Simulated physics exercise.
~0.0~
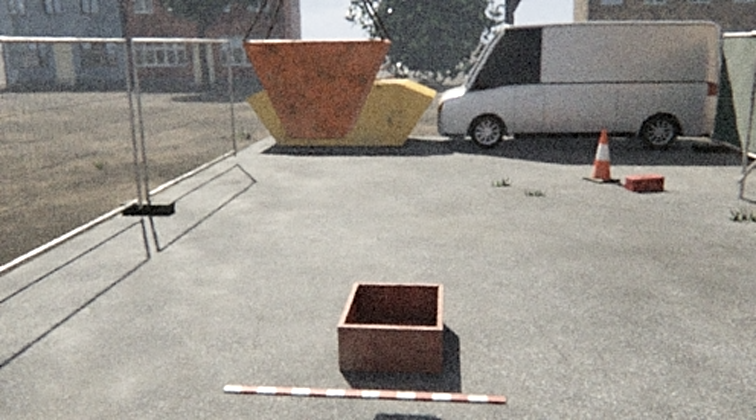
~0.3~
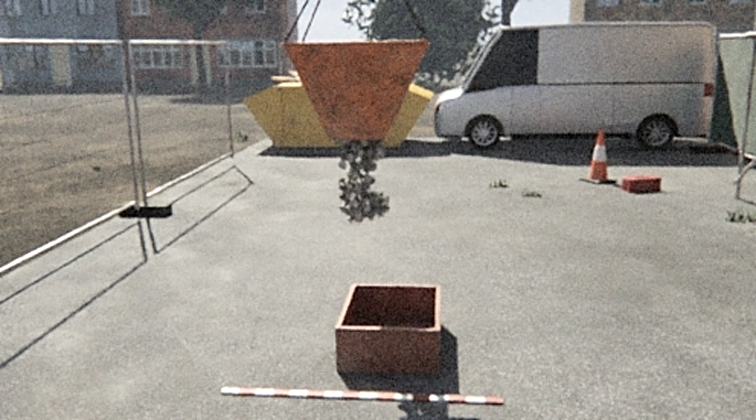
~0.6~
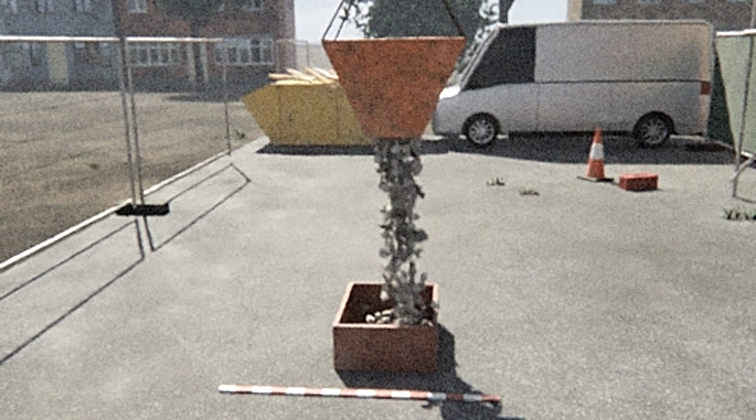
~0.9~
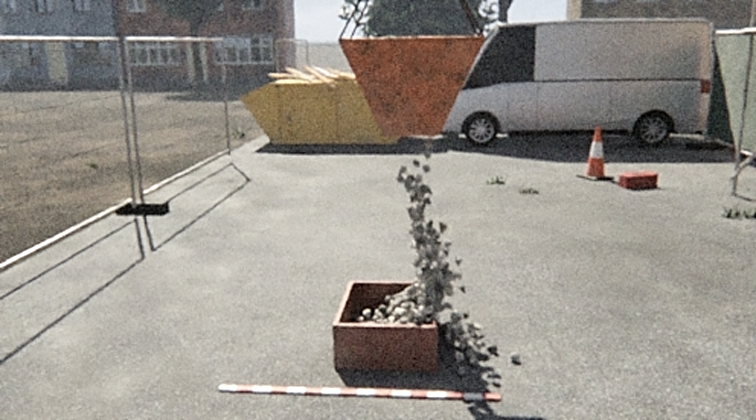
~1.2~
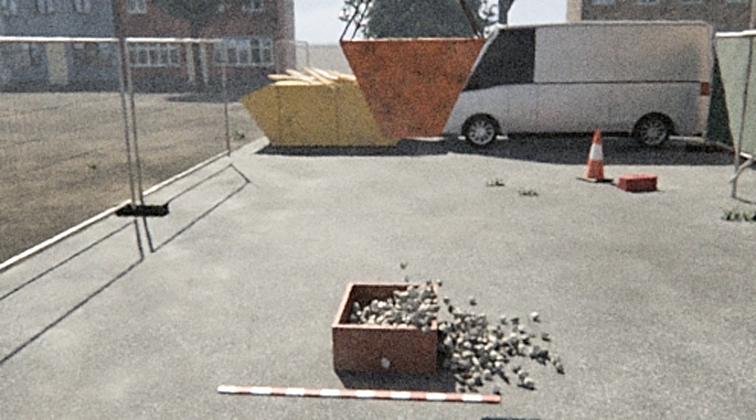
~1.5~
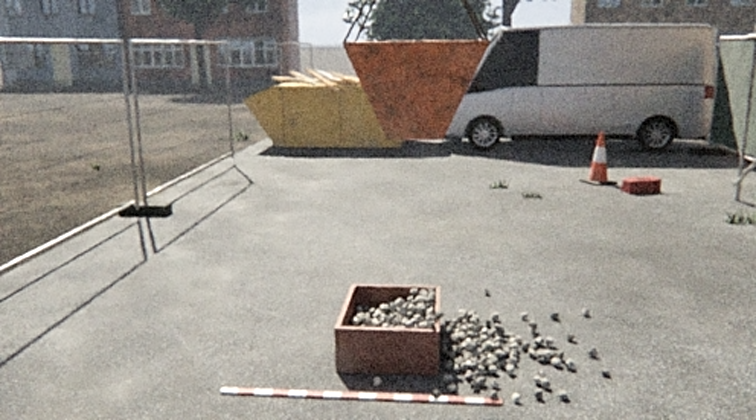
An orange skip swings right, pouring grey stones into a bin and onto the ground.
